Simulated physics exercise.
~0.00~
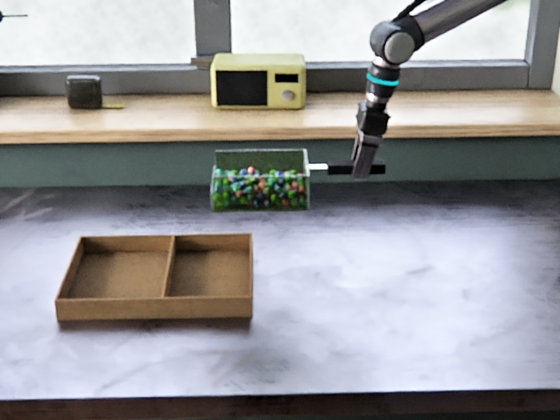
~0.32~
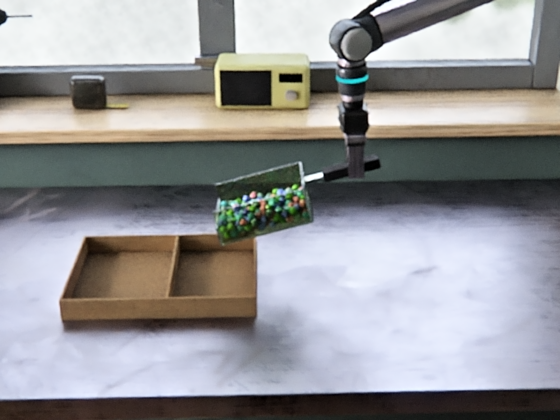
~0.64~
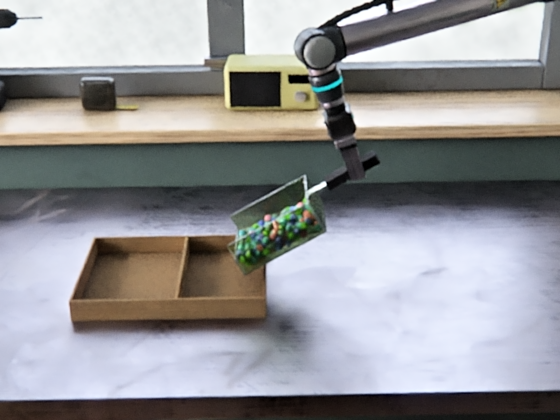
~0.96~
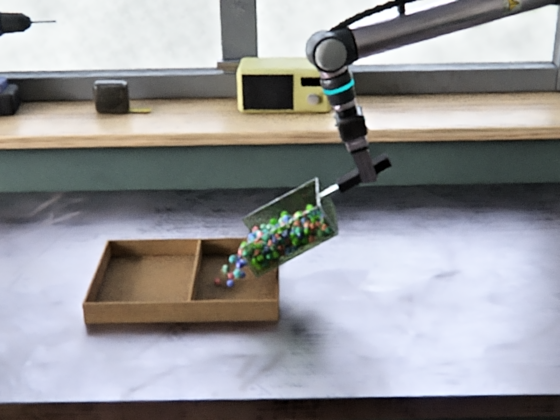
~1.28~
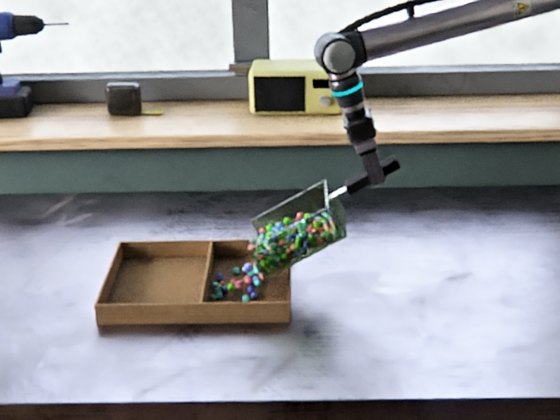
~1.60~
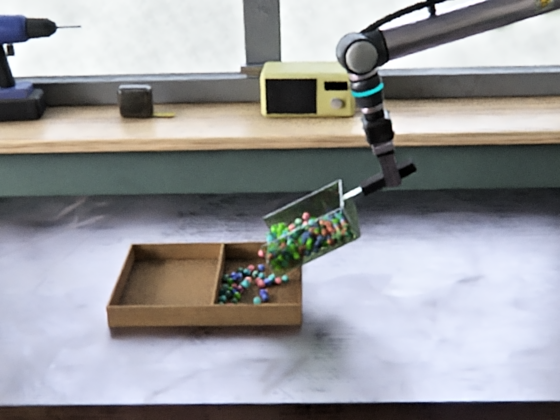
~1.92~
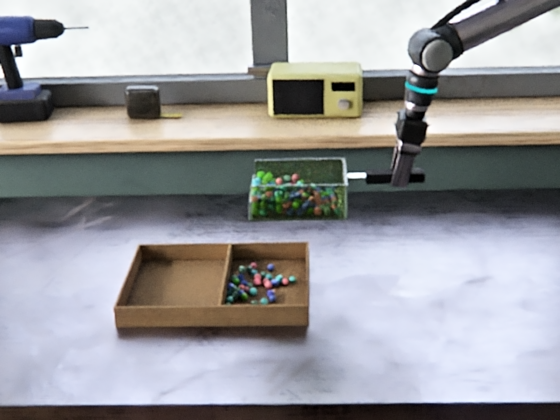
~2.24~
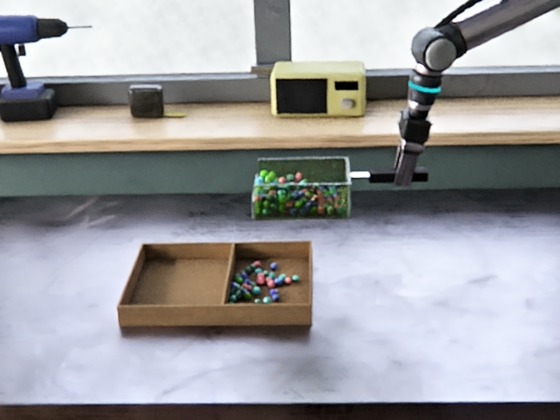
A robot arm tipped a clear box of colourful round sweets over a divided brown tray, spilling some into the right-hand section, then levelled the box and held it above, with most sweets still inside and the left section empty.
